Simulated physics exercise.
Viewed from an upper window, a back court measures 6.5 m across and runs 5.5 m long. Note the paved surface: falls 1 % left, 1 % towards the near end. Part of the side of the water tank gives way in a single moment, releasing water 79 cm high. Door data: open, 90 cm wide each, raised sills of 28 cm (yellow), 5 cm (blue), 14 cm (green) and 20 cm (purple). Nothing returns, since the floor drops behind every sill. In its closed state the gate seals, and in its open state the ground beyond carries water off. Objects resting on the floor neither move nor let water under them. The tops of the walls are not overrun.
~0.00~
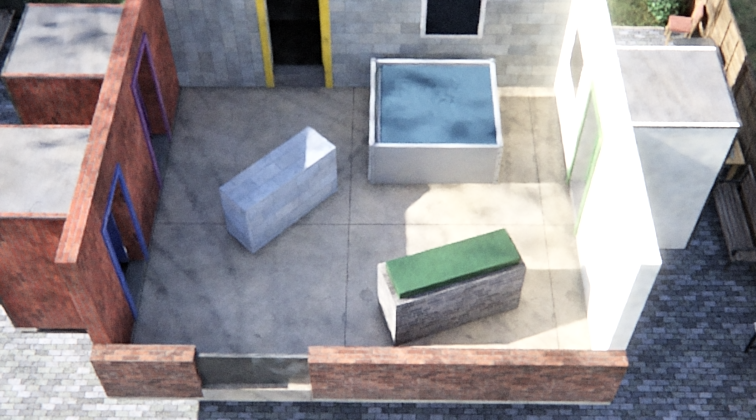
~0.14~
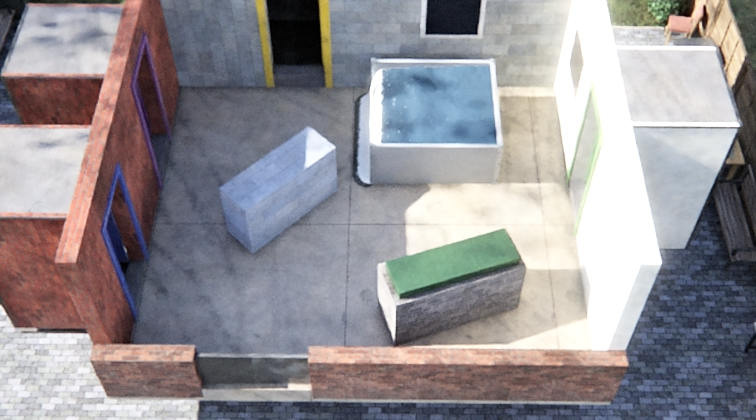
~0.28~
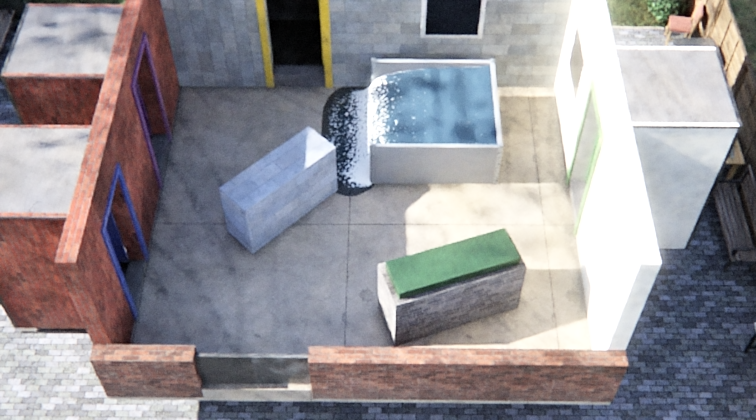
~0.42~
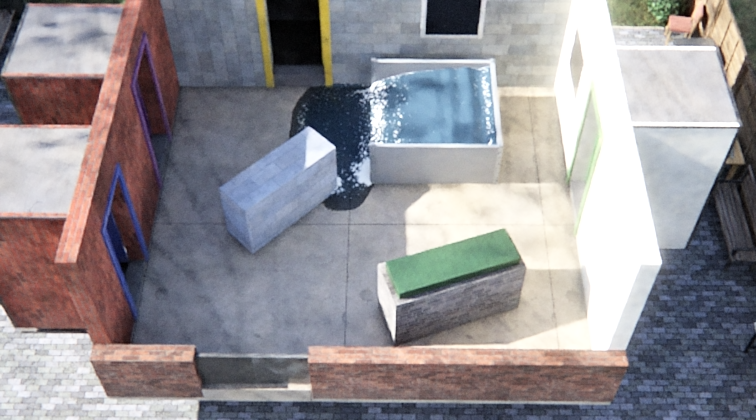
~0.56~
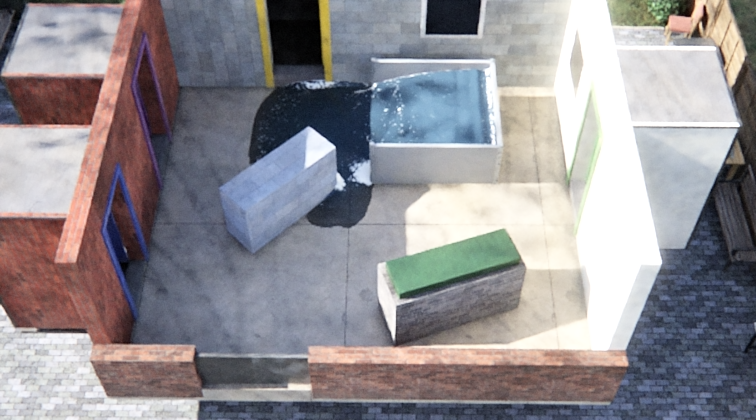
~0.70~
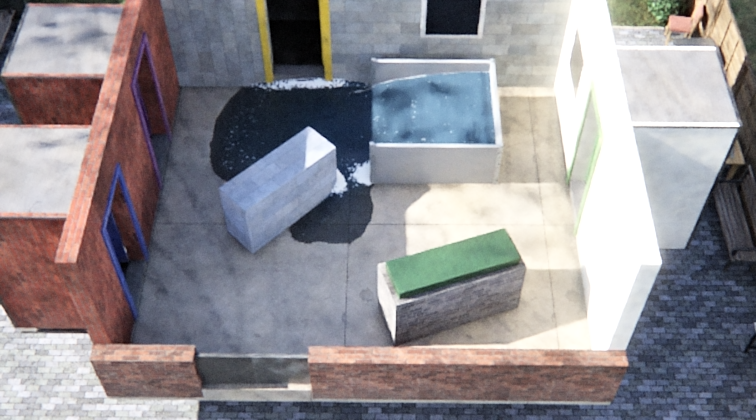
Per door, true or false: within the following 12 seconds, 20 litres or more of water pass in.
Yellow door: False. Blue door: True. Green door: False. Purple door: True.
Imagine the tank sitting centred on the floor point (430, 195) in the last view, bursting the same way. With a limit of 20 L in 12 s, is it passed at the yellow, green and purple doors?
Checking the limit: Yellow is within it, green is within it and purple is within it.
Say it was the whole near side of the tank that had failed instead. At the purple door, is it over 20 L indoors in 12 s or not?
Against the limit, purple does not exceed it.
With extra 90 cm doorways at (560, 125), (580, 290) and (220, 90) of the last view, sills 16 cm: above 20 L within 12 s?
Check each in turn: The first fails, the second fails, the third succeeds.
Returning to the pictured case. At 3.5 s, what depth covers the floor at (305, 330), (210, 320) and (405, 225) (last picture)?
Taking the spots in order: 1 cm, 7 cm, 1 cm.
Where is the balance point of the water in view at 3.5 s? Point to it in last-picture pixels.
I'd put it close to (268, 184).
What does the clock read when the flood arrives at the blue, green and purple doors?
The front reaches blue at 1.8 s, green at 7.5 s, purple at 0.9 s.
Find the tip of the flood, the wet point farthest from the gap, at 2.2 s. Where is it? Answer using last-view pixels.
I'd mark it close to (134, 327).
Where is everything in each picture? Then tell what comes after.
The water tank at (434, 105) is whole and still, 79 cm deep, in the first picture.
Water pours out at (374, 128) and has run 1.0 m, to (370, 95); typically 6 cm deep outside, 79 cm at the water tank's back, in the second picture.
The front is at (350, 90), 1.2 m from the gap at (374, 129); 1.6 m2 of floor is under water; 78 cm left at the back of the water tank, in the third picture.
The front is at (319, 87), 1.5 m from the gap at (374, 130); 2.8 m2 of floor is under water; 72 cm left at the back of the water tank, in the fourth picture.
The front is at (265, 107), 2.0 m from the gap at (374, 130); 4.3 m2 of floor is under water; 66 cm left at the back of the water tank, in the fifth picture.
Water pours out at (374, 131) and has run 2.6 m, to (215, 153); typically 10 cm deep outside, 66 cm at the water tank's back, in the sixth picture.
After 1.4 s water covers 35 % of the floor and is deepest (54 cm) near (180, 92); yellow door 21 cm at the sill, 0 L in, blue door not reached, green door not reached, purple door 37 cm at the sill, 33 L in.
After 2.2 s water covers 50 % of the floor and is deepest (52 cm) near (180, 92); yellow door 18 cm at the sill, 0 L in, blue door 5 cm at the sill, 0 L in, green door not reached, purple door 38 cm at the sill, 106 L in.
After 3.5 s water covers 60 % of the floor and is deepest (36 cm) near (138, 373); yellow door 19 cm at the sill, 0 L in, blue door 10 cm at the sill, 6 L in, green door not reached, purple door 25 cm at the sill, 168 L in.
After 7.0 s water covers 85 % of the floor and is deepest (20 cm) near (125, 373); yellow door 8 cm at the sill, 0 L in, blue door 11 cm at the sill, 67 L in, green door not reached, purple door 13 cm at the sill, 175 L in.
After 12.0 s water covers 100 % of the floor and is deepest (14 cm) near (125, 373); yellow door 4 cm at the sill, 0 L in, blue door 10 cm at the sill, 151 L in, green door 6 cm at the sill, 0 L in, purple door 7 cm at the sill, 175 L in.
